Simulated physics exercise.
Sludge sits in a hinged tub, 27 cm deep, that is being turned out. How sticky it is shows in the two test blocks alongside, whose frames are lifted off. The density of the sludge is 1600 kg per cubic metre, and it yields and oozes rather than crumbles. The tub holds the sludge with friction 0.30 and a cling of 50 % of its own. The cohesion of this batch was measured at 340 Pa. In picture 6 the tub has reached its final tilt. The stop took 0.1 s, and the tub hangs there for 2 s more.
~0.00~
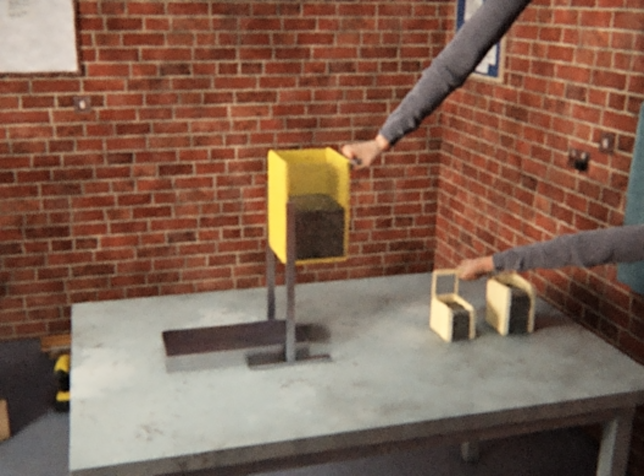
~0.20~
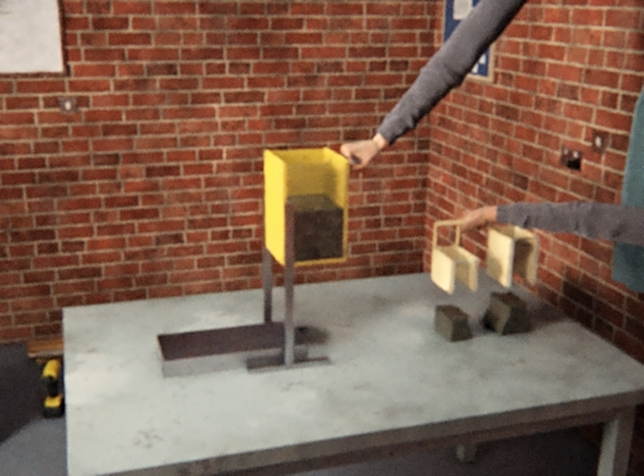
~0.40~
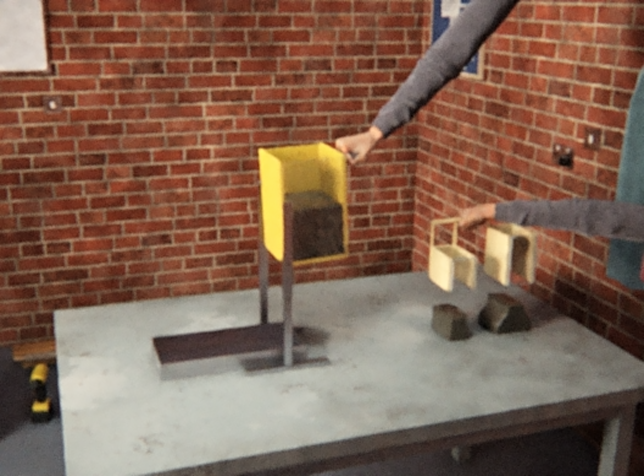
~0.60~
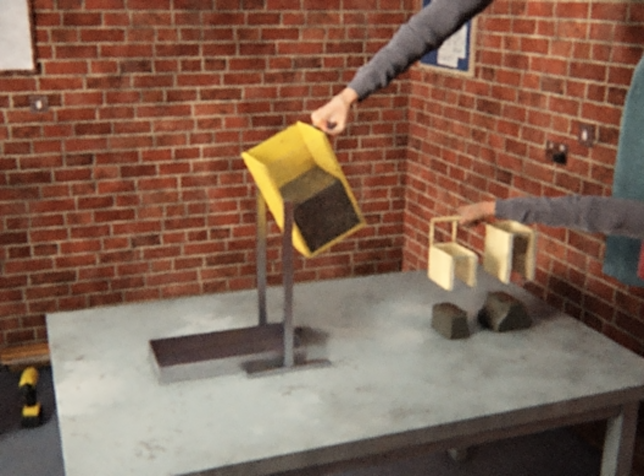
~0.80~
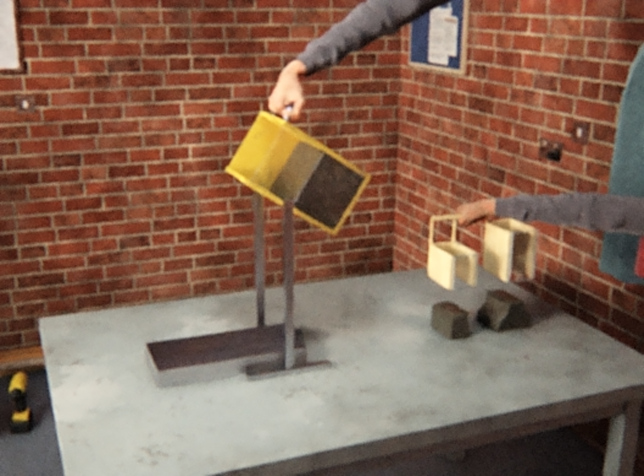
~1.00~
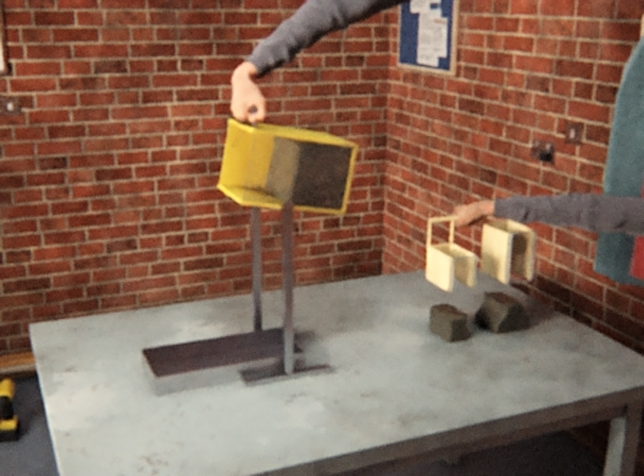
At first, a yellow tub holding dark sludge stands upright on a metal stand while two smaller dark blocks sit in pale casings at right. One hand lifts the casings, and the blocks slump slightly; then another hand turns the tub leftward onto its side, the sludge still inside.
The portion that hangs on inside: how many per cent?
The portion that hangs on inside is near 100 %.
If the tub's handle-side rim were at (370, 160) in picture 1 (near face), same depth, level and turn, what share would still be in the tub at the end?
Then about 90 %.
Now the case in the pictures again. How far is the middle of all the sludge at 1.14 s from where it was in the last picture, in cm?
About 2 cm.
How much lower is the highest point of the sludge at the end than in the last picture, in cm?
Some 3 cm.
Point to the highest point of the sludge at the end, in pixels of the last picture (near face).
Around (335, 155).
By 1.14 s, the tub is at 79 degrees and holds 100 %.
By 1.31 s, the tub is at 79 degrees and holds 100 %.
By 1.48 s, the tub is at 79 degrees and holds 100 %.
By 1.65 s, the tub is at 79 degrees and holds 100 %.
By 3.00 s, at the end, the tub is at 79 degrees and holds 100 %.
